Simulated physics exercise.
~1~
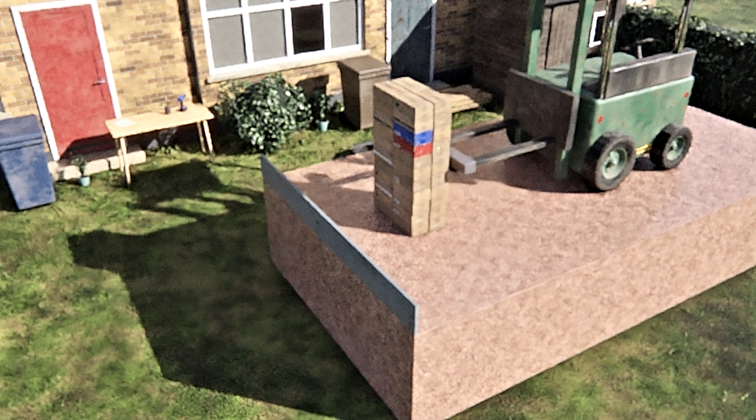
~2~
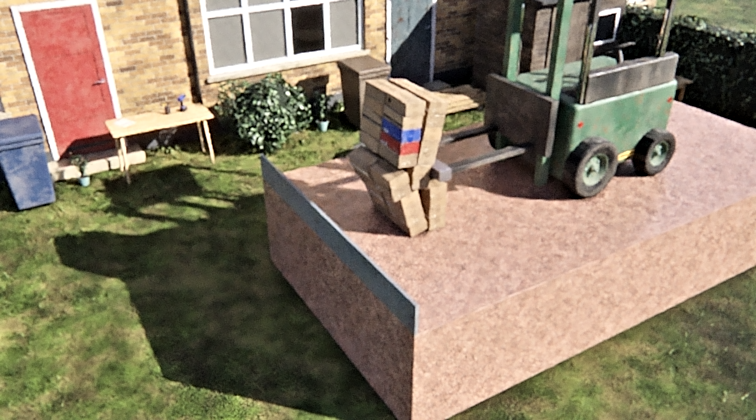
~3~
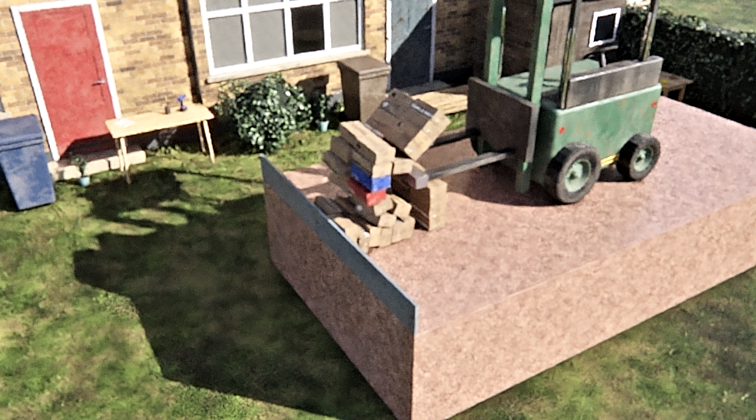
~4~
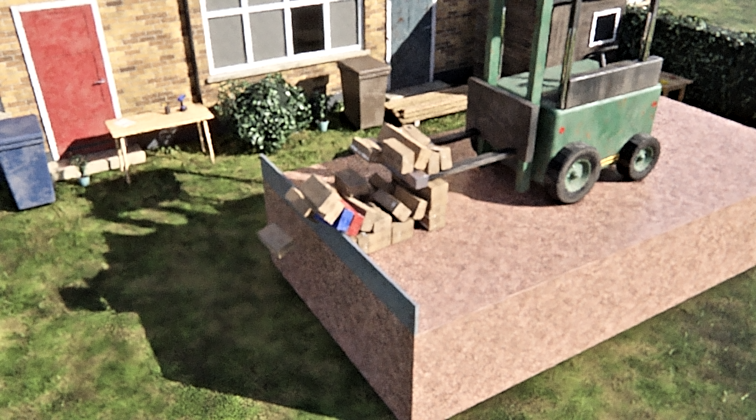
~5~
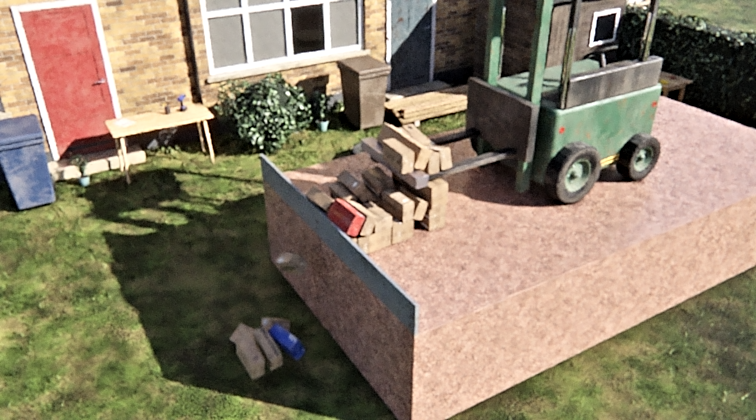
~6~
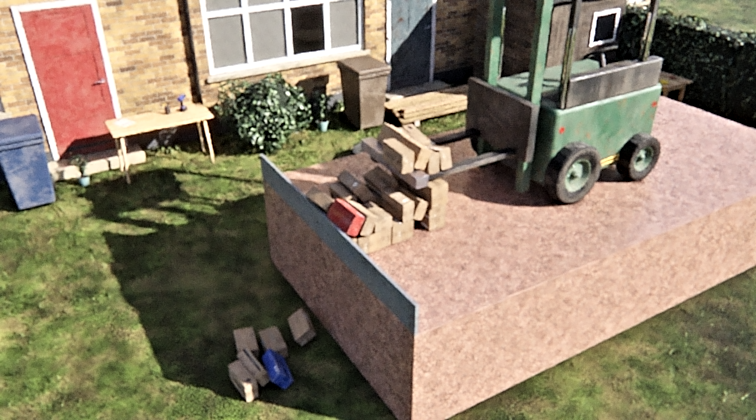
The clip shows a green forklift pushing a tall stack of brown boxes, one blue and one red, along a raised platform until it buckles and collapses; several, including the blue one, drop over the edge onto the grass, while the red one stays in the heap above.
